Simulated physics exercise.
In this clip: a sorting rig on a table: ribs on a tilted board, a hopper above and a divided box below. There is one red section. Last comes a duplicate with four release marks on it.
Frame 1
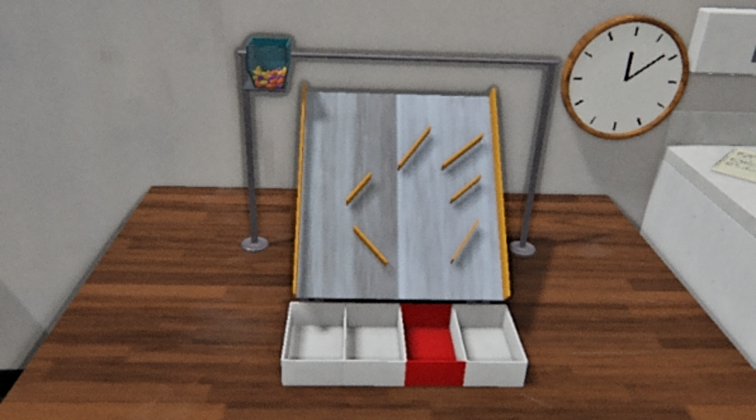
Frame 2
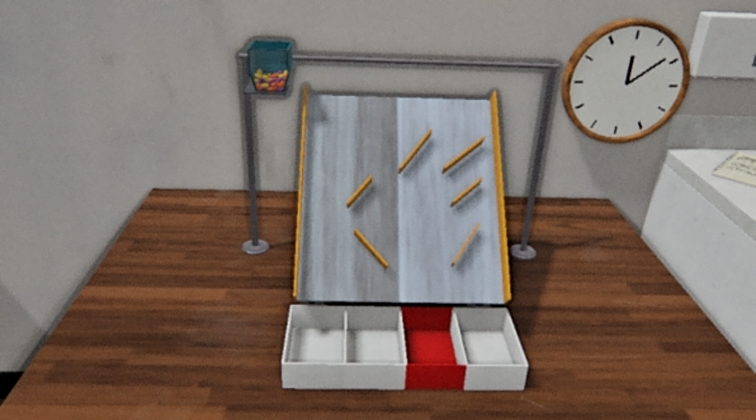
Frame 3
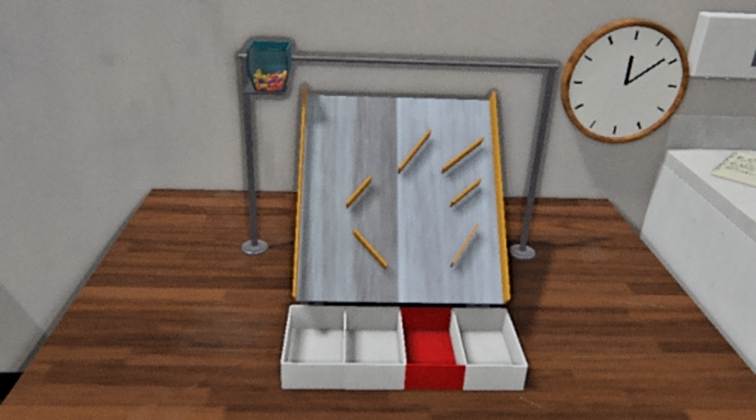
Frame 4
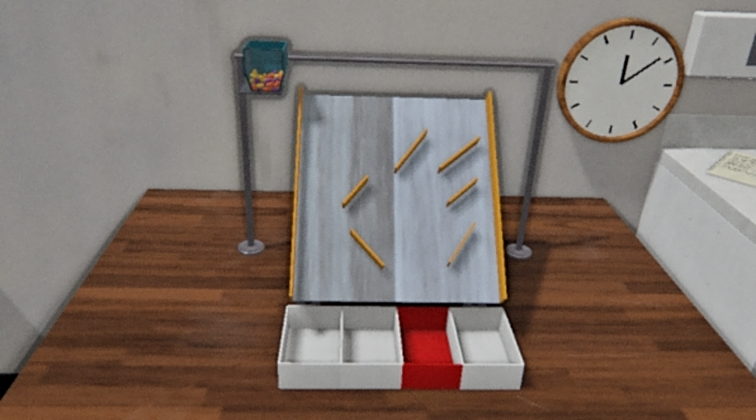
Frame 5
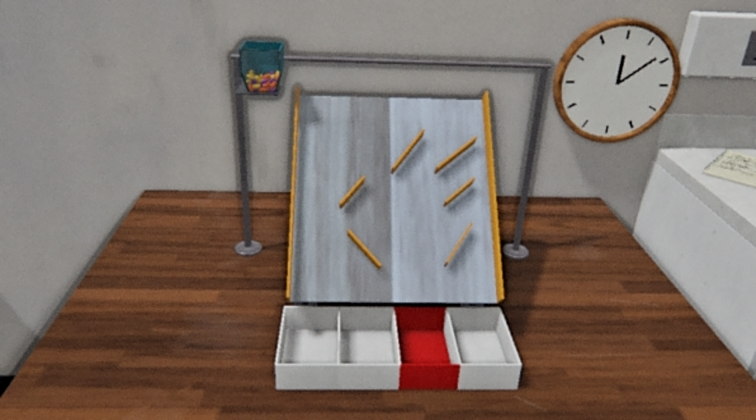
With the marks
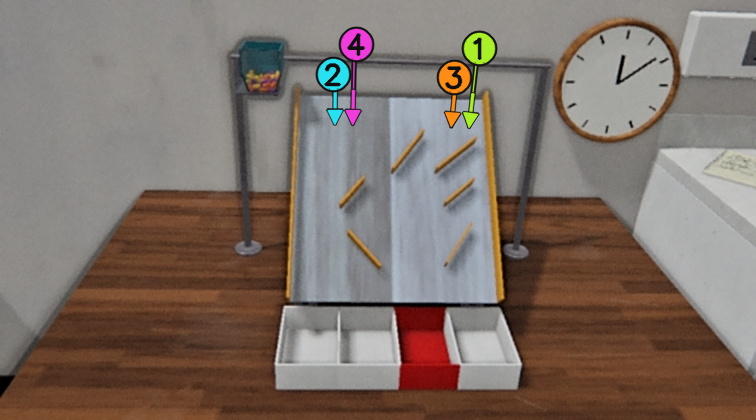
The view shifts very slightly while nothing on the wooden table moves: a small container of colourful pieces stays at the upper left of a metal frame, above a tilted board with ribs and a divided white box with one red section.
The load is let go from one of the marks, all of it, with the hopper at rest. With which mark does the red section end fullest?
I would pick mark 3.
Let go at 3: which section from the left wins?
The third from the left.
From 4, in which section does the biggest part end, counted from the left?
It is the first one.
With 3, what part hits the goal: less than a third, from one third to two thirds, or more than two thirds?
Mark 3 gives from one third to two thirds.
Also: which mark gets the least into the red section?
2.
On the marked copy, mark 1 meets the board at (469, 122); mark 2 meets the board at (334, 119); mark 3 meets the board at (451, 121); mark 4 meets the board at (352, 119).
If 1 is chosen, about a third in the red section, about half in other sections, a small part held on the board.
If 2 is chosen, a small part in the red section, nearly all in other sections.
If 3 is chosen, about half in the red section, about a quarter in other sections, about a quarter held on the board.
If 4 is chosen, about a quarter in the red section, about two thirds in other sections, a stray few outside the box.
